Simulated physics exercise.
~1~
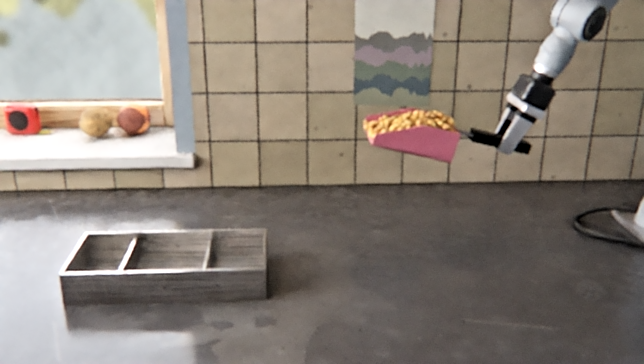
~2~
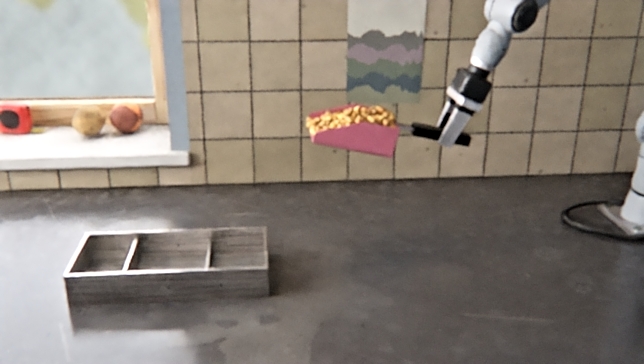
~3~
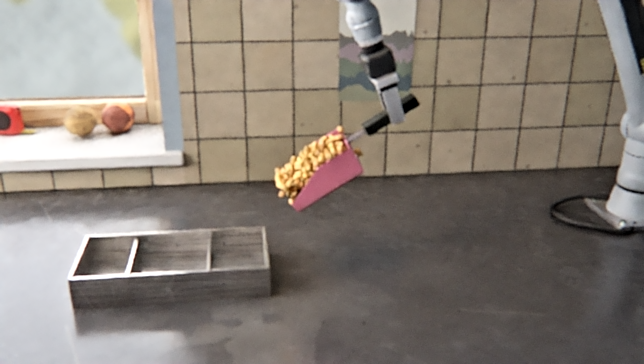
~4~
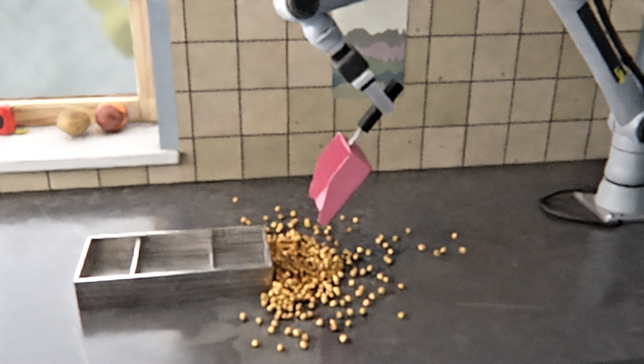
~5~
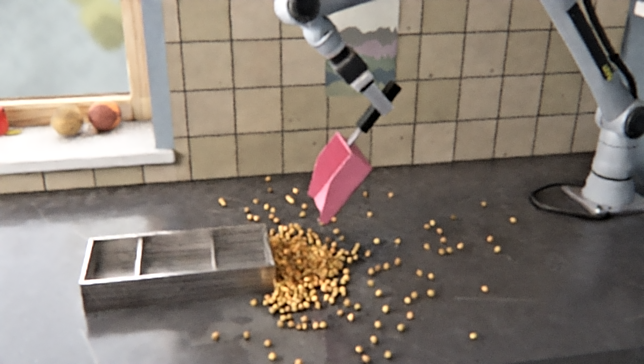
A robot arm holds a pink scoop heaped with dried chickpeas above a dark grey table top, seen from the front and slightly above. A grey box with three compartments stands at the left, with a tiled wall, a window and round fruit on the sill behind. The arm carries the scoop left, then lowers it and tips it forward toward the box. The chickpeas pour out just short of the box, landing in front of its right end. They pile against it and scatter across the table, while the emptied scoop stays tilted above and the compartments look empty.
